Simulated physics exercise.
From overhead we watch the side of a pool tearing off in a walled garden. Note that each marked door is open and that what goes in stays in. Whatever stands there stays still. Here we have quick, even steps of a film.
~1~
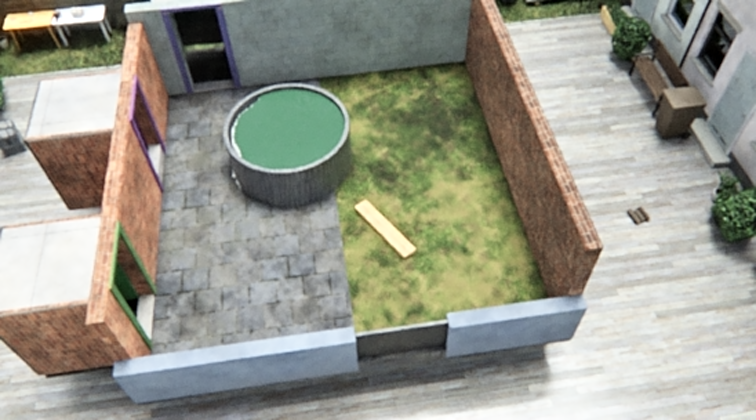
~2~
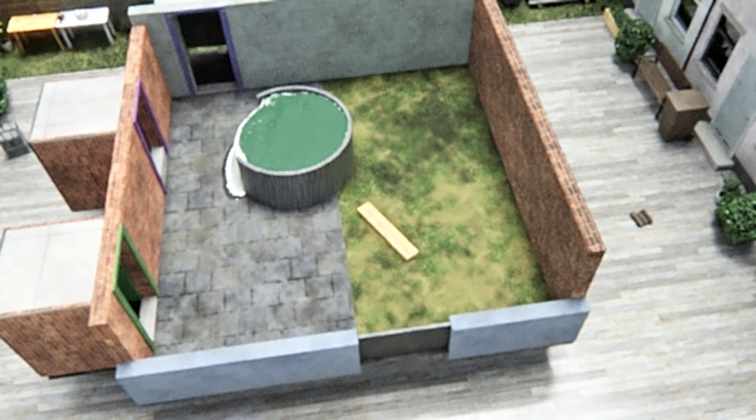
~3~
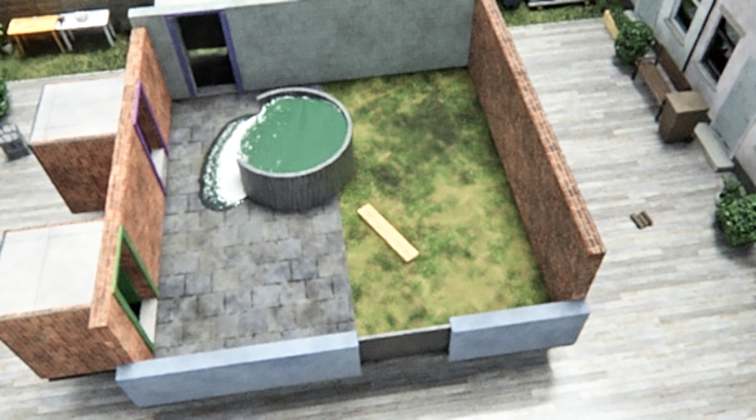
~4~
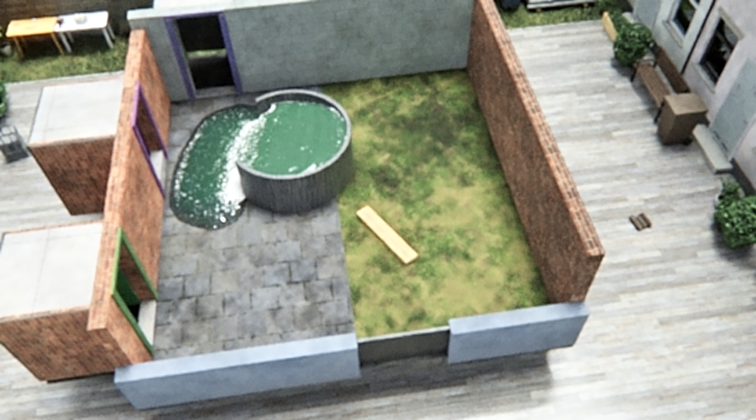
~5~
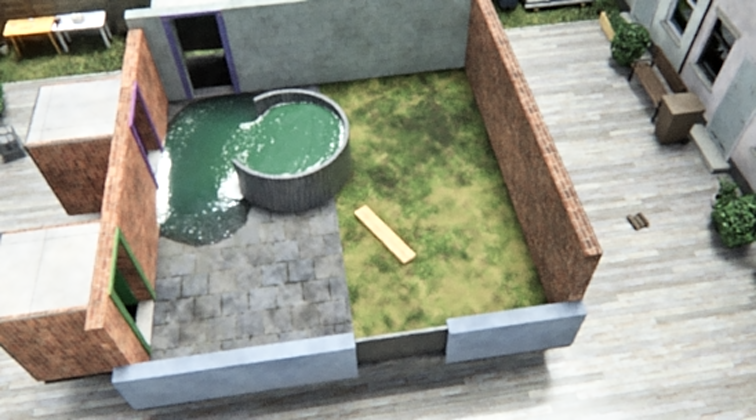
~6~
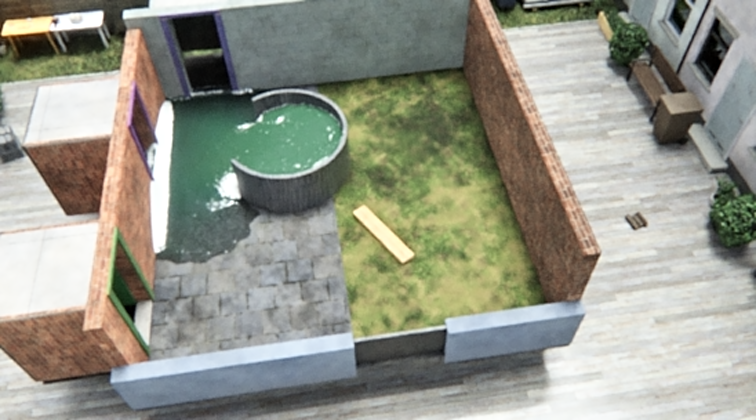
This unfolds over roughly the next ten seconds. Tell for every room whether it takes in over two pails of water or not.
The purple door takes in over two pails, the green door takes in over two pails, the blue door takes in over two pails.
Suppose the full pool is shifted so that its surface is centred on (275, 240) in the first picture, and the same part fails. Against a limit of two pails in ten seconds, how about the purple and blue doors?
Result - purple: Fails to reach it, blue: Crosses the threshold.
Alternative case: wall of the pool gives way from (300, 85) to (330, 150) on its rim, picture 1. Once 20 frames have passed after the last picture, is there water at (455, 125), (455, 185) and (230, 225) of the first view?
Submerged, submerged, bone-dry.
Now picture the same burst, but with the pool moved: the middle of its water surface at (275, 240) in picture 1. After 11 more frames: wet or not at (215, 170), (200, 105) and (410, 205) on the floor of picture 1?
As listed: Flooded, covered, not flooded.
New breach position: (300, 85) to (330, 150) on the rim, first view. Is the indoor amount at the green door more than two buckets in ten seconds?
Result: Green door goes past the limit.
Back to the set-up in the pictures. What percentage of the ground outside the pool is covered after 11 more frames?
Estimated share: Around 35 %.
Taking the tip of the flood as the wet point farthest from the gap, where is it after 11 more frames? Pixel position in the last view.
I'd go with roughly (147, 386).
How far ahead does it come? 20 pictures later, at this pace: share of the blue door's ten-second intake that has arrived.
Estimate: Some 65 per cent.
A moment on, water covers 20 % of the floor; the purple door over two buckets in, the green door wet at the sill, nothing in, the blue door over two buckets in.
Next, water covers 35 % of the floor; the purple door far over two buckets in, the green door under two buckets in, the blue door far over two buckets in.
Then, water covers 50 % of the floor; the purple door far over two buckets in, the green door under two buckets in, the blue door far over two buckets in.
Later, water covers 80 % of the floor; the purple door far over two buckets in, the green door under two buckets in, the blue door far over two buckets in.
In the end, water covers 100 % of the floor; the purple door far over two buckets in, the green door over two buckets in, the blue door far over two buckets in.
